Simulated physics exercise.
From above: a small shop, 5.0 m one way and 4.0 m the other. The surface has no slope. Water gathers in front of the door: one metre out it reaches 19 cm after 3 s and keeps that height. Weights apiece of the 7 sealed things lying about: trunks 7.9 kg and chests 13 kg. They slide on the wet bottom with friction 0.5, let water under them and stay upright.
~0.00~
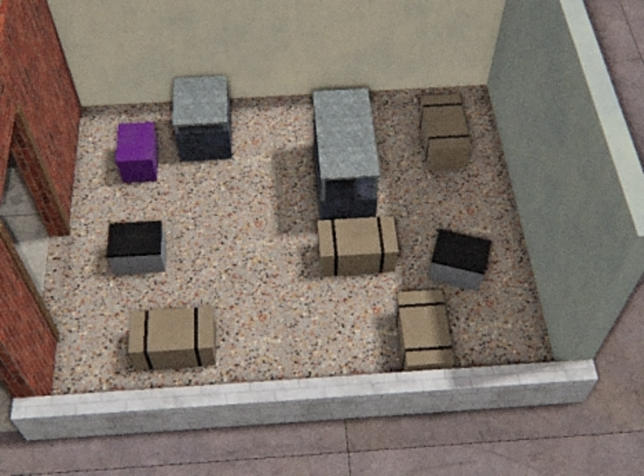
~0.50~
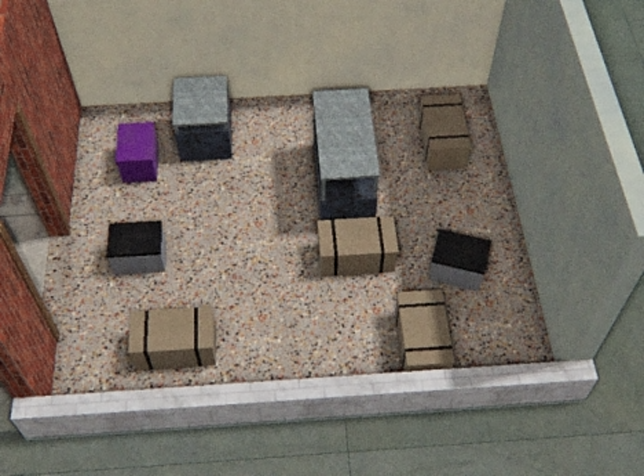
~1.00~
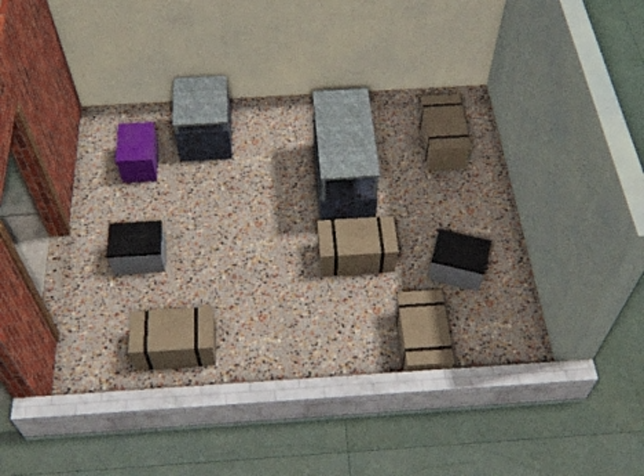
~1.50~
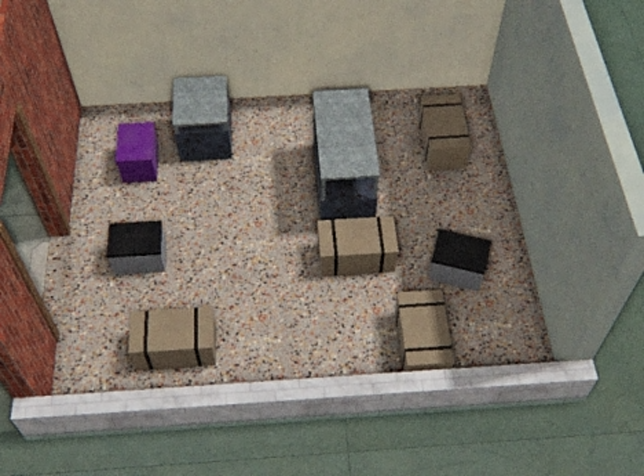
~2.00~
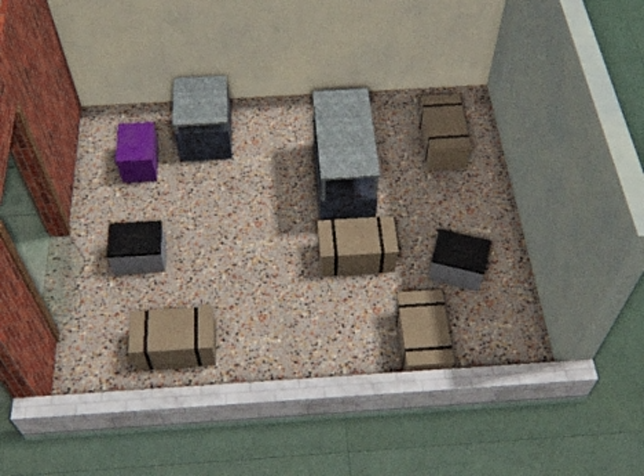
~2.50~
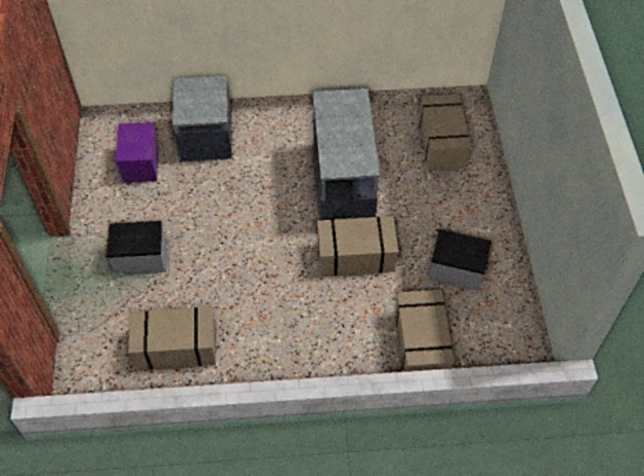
A small walled shop with a pebbled floor is seen from high above, with a brick wall and doorway on the left. A purple chest and two grey blocks stand toward the back, while tan banded trunks and black-topped grey boxes sit around the floor. Greenish water spreads over the paving outside, then seeps through the doorway onto the floor, while the objects and camera stay still.
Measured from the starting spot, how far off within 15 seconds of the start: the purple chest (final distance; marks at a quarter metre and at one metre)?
Purple chest stays put.
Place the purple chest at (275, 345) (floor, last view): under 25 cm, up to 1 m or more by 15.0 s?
It gets carried off.
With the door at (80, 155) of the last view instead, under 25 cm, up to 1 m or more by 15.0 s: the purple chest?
Then the purple chest travels far.
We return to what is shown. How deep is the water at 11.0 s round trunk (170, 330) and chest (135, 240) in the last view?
Roughly 10 and 8 cm.
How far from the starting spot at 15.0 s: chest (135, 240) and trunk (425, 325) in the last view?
In turn: 350 cm, 300 cm.
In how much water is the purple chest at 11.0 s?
About 3 cm.
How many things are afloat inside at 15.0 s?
I count 6.
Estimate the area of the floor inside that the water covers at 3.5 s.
Roughly 3.5 m2.
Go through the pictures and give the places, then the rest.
The first frame shows the purple chest at (135, 141), on the bottom; 0.0 m2 under water; 0 of 7 have shifted.
The second frame shows the purple chest at (135, 141) rests on the ground; water covers 0.0 m2; 0 of 7 have shifted.
The third frame shows the purple chest at (135, 141), on the bottom; water covers 0.0 m2; 0 of 7 have shifted.
The fourth frame shows the purple chest at (135, 141), on the bottom; water covers 0.0 m2; 0 of 7 have shifted.
The fifth frame shows the purple chest at (135, 141), on the bottom; 0.1 m2 under water; 0 of 7 have shifted.
The sixth frame shows the purple chest at (135, 141) rests on the ground; 0.7 m2 under water; 0 of 7 have shifted.
After 3.5 s the purple chest is near (135, 141), 0.0 m from its start, aground; 0 afloat.
After 6.8 s the purple chest is near (135, 141), 0.0 m from its start, aground; 3 afloat.
After 11.0 s the purple chest is near (135, 141), 0.0 m from its start, aground; 6 afloat.
After 15.0 s the purple chest is near (135, 141), 0.0 m from its start, aground; 6 afloat.
